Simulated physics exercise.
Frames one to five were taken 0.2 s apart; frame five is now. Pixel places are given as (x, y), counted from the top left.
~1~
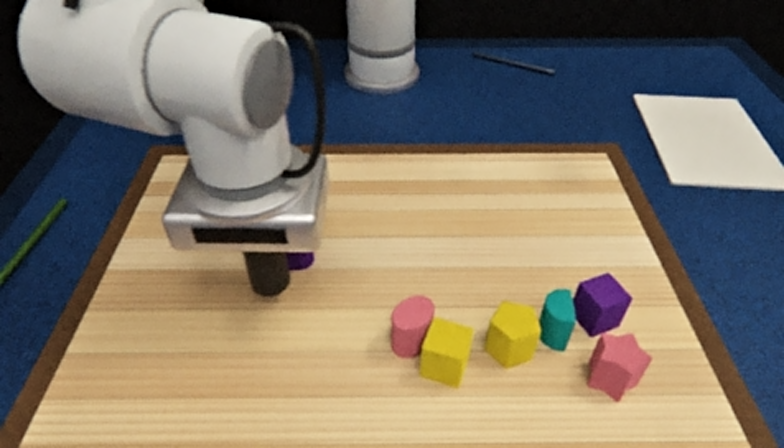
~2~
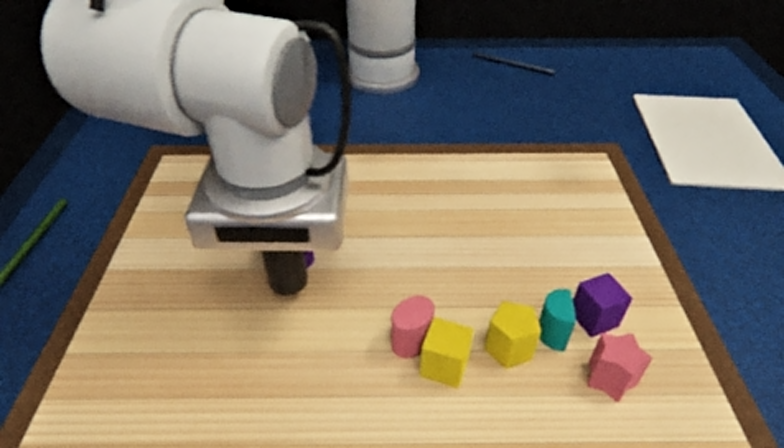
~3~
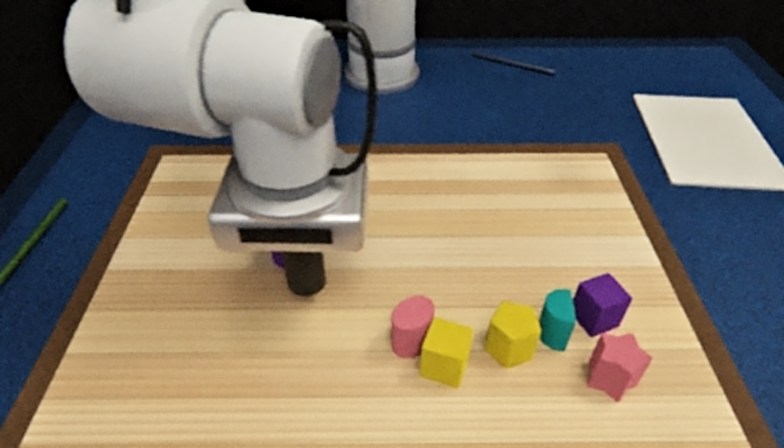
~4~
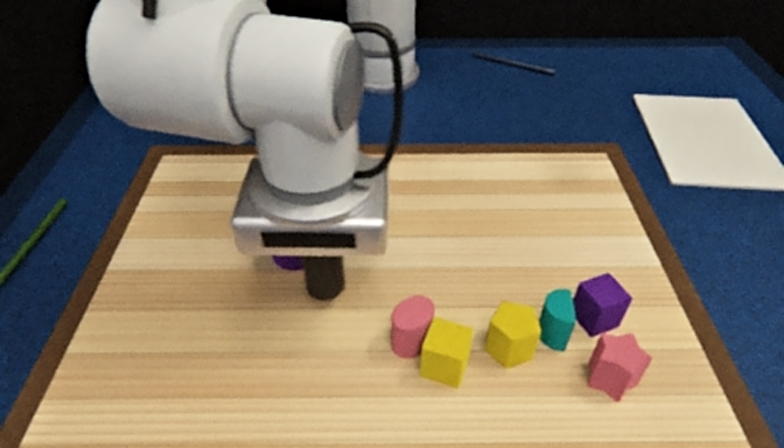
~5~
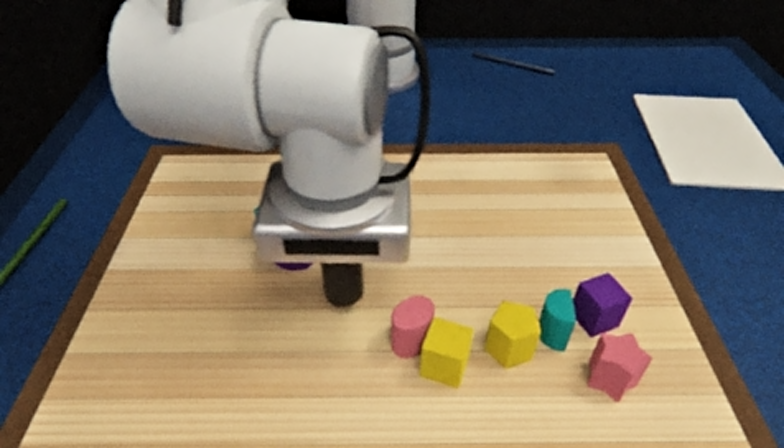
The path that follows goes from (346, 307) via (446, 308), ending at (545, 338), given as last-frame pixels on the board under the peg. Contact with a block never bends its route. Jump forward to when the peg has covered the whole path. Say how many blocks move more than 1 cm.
It will shift two blocks.
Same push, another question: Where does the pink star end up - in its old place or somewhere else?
Once the path ends, it is where it was.
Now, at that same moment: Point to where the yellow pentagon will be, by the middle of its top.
The spot you're after is about (542, 341) in the image.
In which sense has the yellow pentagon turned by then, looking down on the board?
From above, it turns clockwise.
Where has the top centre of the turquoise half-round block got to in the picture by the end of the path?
In the picture, it is at (593, 312).
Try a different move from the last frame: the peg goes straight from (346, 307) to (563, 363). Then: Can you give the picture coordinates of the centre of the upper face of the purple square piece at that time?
Somewhere near (624, 278).
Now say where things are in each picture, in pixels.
Peg tip at (271, 282); block tops, pink oval block at (413, 311); yellow pentagon at (516, 319); turquoise half-round block at (562, 304); pink star at (624, 350), in the first picture.
Peg at (289, 281); blocks unchanged, in the second picture.
Peg at (307, 282); blocks unchanged, in the third picture.
Peg at (326, 286); blocks unchanged, in the fourth picture.
Peg at (345, 292); pink oval block at (413, 311); yellow pentagon at (516, 319); turquoise half-round block at (562, 304); pink star at (624, 350), in the fifth picture.
On the path given first. One third of the way, peg at (413, 292); nothing pushed yet.
Two thirds of the way, peg at (482, 298); nothing pushed yet.
At the end, peg at (550, 323); pink oval block in place; yellow pentagon at (542, 341), turned 80° clockwise; turquoise half-round block at (593, 312), turned 30° anticlockwise; pink star in place.
